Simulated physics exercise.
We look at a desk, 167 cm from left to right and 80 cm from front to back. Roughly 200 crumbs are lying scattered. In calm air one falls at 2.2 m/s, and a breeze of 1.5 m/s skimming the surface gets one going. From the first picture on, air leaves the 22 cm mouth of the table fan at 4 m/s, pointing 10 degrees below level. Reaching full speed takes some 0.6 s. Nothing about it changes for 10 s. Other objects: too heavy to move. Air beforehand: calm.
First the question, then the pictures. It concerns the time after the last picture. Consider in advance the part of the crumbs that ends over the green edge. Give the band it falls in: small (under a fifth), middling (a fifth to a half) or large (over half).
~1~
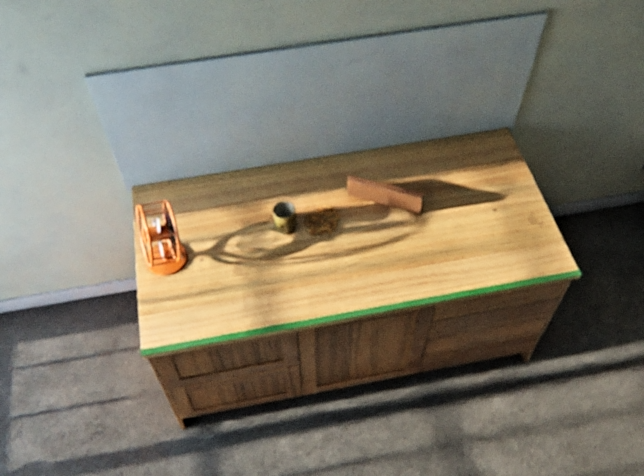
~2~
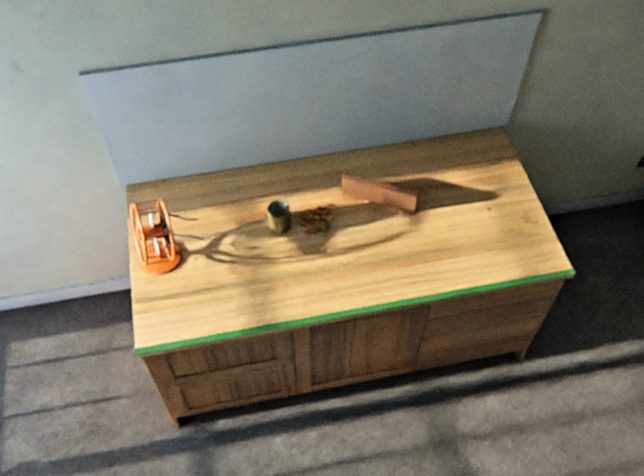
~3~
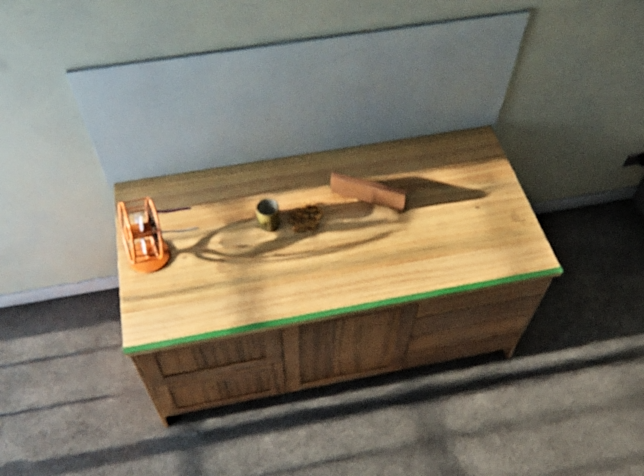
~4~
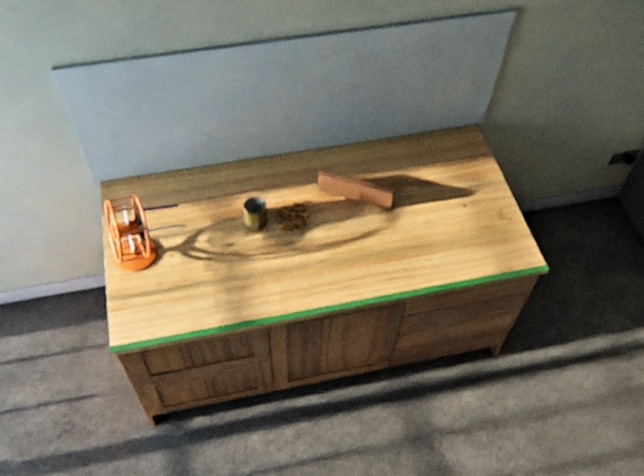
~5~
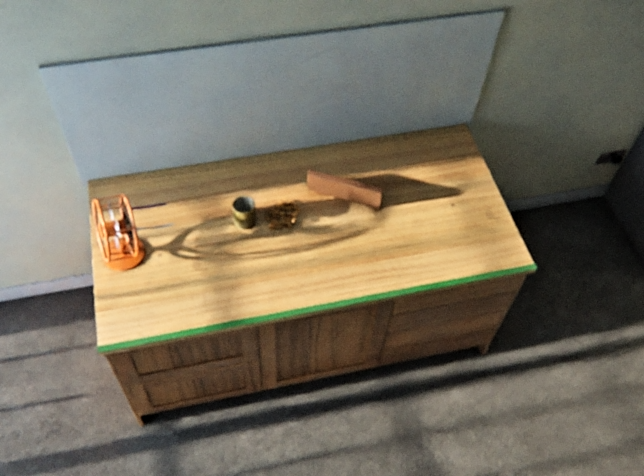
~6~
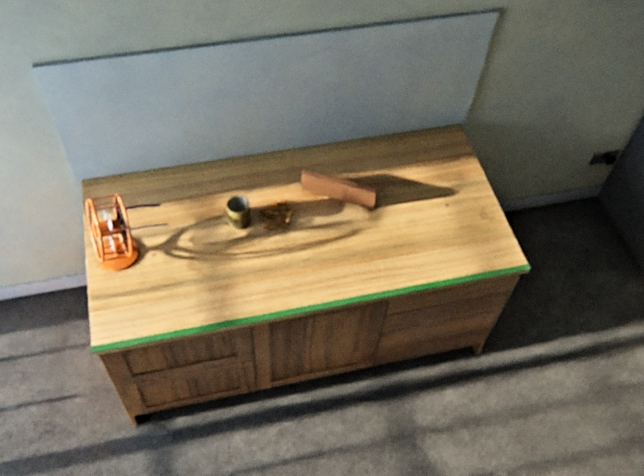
Small.
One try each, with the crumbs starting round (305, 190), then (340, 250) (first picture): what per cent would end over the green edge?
Near 0 % for the first and near 50 % for the second.
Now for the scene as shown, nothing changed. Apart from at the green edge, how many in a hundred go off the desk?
Around 20 % of them.
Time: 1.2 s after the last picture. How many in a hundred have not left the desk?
Close to 90 in a hundred are still there at that time.
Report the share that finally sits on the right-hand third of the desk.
I'd estimate around 0 per cent.
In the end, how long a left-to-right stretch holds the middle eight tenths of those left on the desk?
About 10 cm.
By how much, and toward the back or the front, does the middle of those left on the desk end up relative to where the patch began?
Moved backward, around 5 cm.
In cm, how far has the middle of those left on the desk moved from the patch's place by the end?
The middle ends up about 10 cm from the start.
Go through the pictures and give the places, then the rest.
In the first frame, the middle of the crumbs is near (322, 221), none has stirred yet and the mouth of the table fan is at (158, 233).
In the second frame, the middle of the crumbs is near (318, 221), none has stirred yet and the green edge is centred on (364, 313).
In the third frame, the middle of the crumbs is near (307, 219), none has stirred yet, the top of a mug is at (268, 207) and the top of a board is at (369, 184).
In the fourth frame, the middle of the crumbs is near (295, 217) and none has stirred yet.
In the fifth frame, the middle of the crumbs is near (283, 217) and none has stirred yet.
In the sixth frame, the middle of the crumbs is near (278, 217) and none has stirred yet.
Then, 1.2 s after the last picture, 95 % are on the move or not yet settled, 0 % are over the green edge; the middle of those still in play is near (269, 212).
Then, 2.4 s after the last picture, 82 % are on the move or not yet settled, 0 % are over the green edge; the middle of those still in play is near (262, 213).
Then, 4.7 s after the last picture, 72 % are on the move or not yet settled, 0 % are over the green edge; the middle of those still in play is near (258, 211).
Then, 9.2 s after the last picture, at the end, 0 % are over the green edge; the middle of those still in play is near (257, 211).
